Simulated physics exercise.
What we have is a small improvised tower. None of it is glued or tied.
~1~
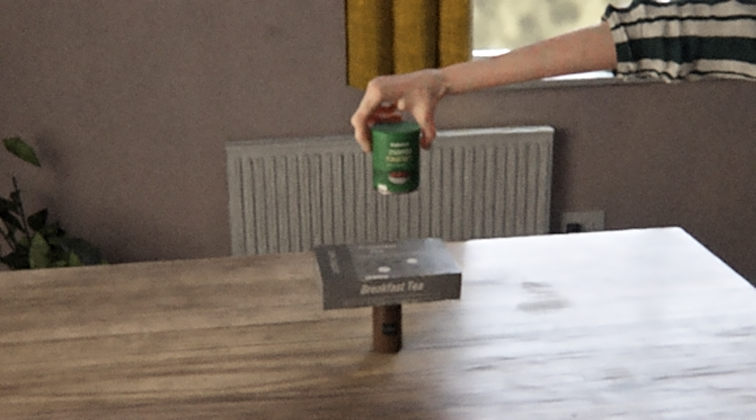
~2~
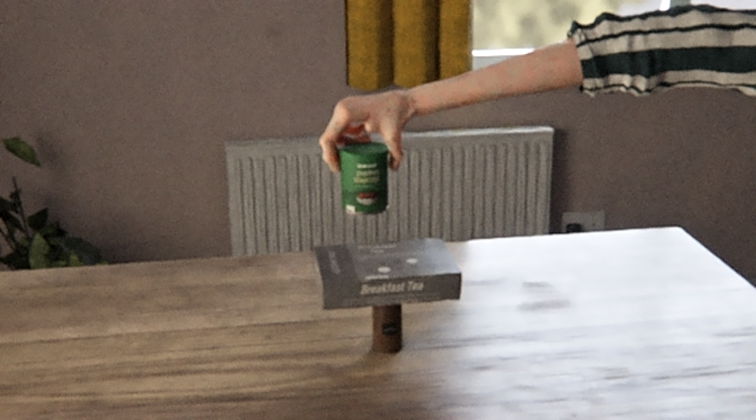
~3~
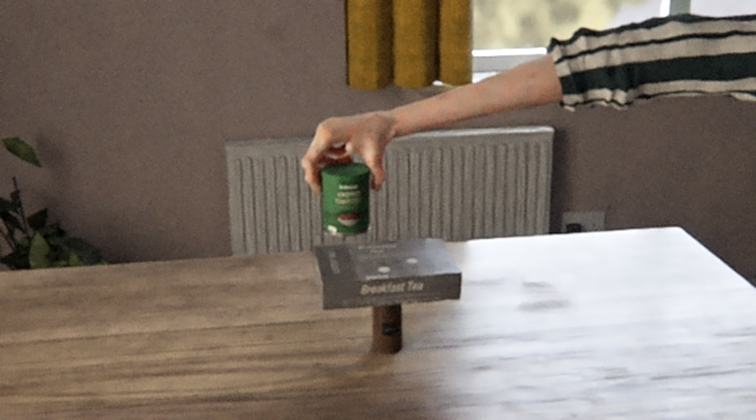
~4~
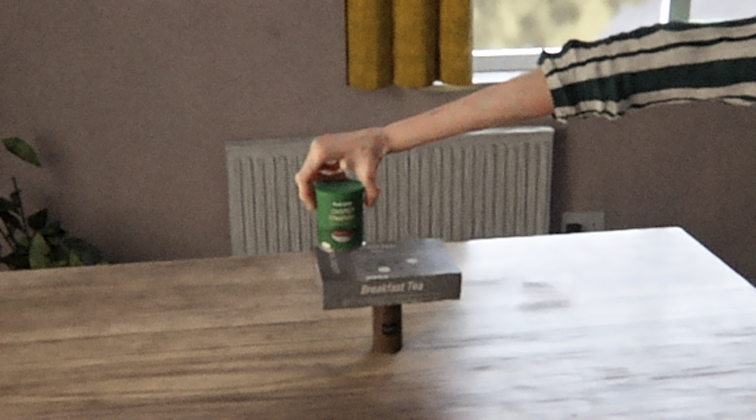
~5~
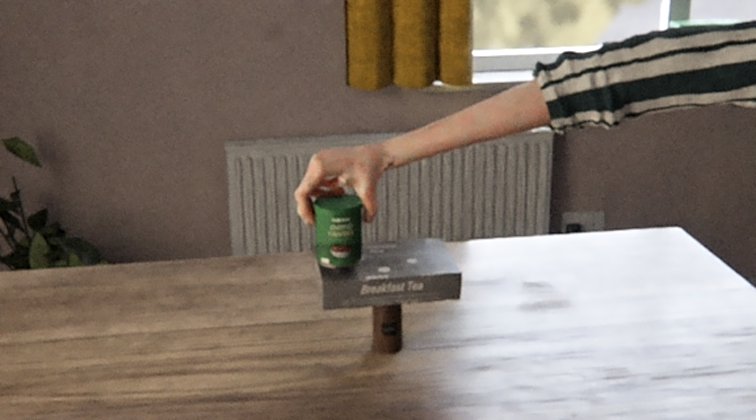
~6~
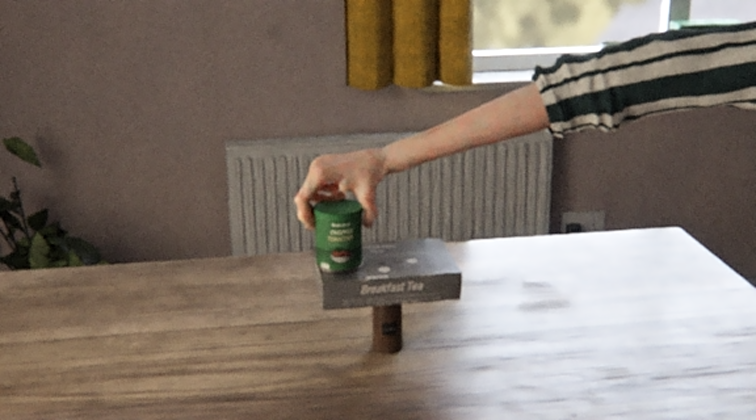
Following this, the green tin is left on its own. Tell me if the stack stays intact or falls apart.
I predict the stack won't bear it.
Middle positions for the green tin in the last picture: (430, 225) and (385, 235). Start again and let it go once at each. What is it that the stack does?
Try one, the stack collapses; try two, it stays standing.
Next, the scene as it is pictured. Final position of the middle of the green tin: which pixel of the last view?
Roughly pixel (250, 347) in the last picture.
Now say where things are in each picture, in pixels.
On its way; green tin (396, 158); brown shaker (387, 317), in the first picture.
On its way; green tin (364, 178); brown shaker (387, 317), in the second picture.
On its way; green tin (347, 199); brown shaker (387, 317), in the third picture.
On its way; green tin (340, 215); brown shaker (387, 317), in the fourth picture.
On its way; green tin (339, 230); brown shaker (387, 317), in the fifth picture.
In place under the hand; green tin (339, 236); brown shaker (387, 317), in the sixth picture.
Then, 0.50 s after the last picture, green tin now fallen; grey packet on its side.
Then, 0.90 s after the last picture, grey packet now fallen.
At rest, fallen, green tin and grey packet; brown shaker in place. Seen from the same camera at the end, green tin near (250, 347). The stack comes apart.
